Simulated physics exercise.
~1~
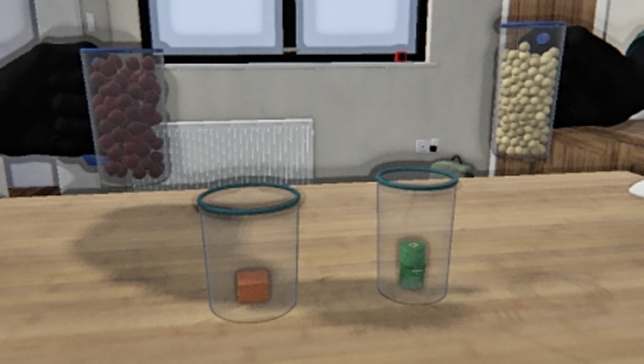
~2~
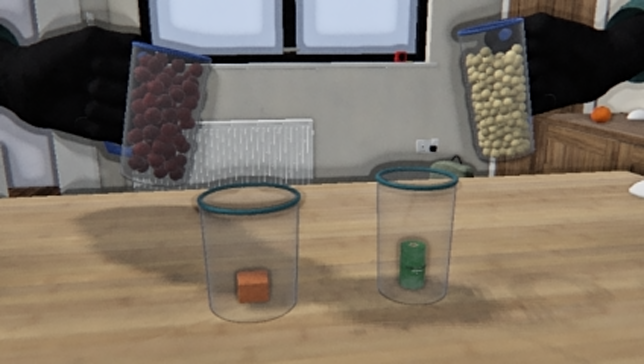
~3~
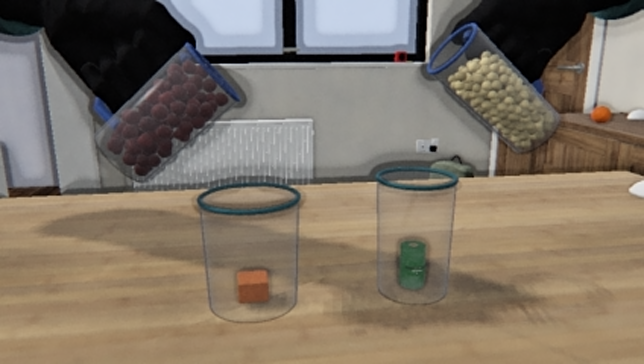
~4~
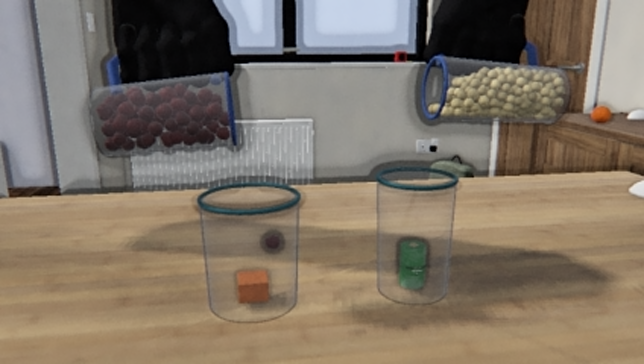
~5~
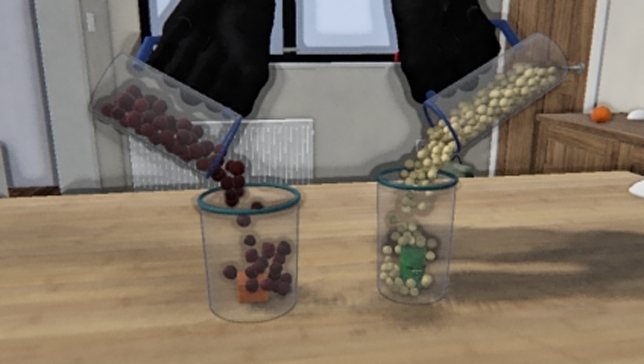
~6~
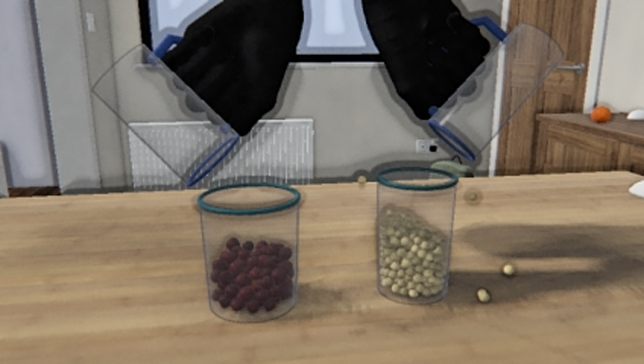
On a wooden counter, two dark hands pour red and cream balls into glasses, burying blocks.
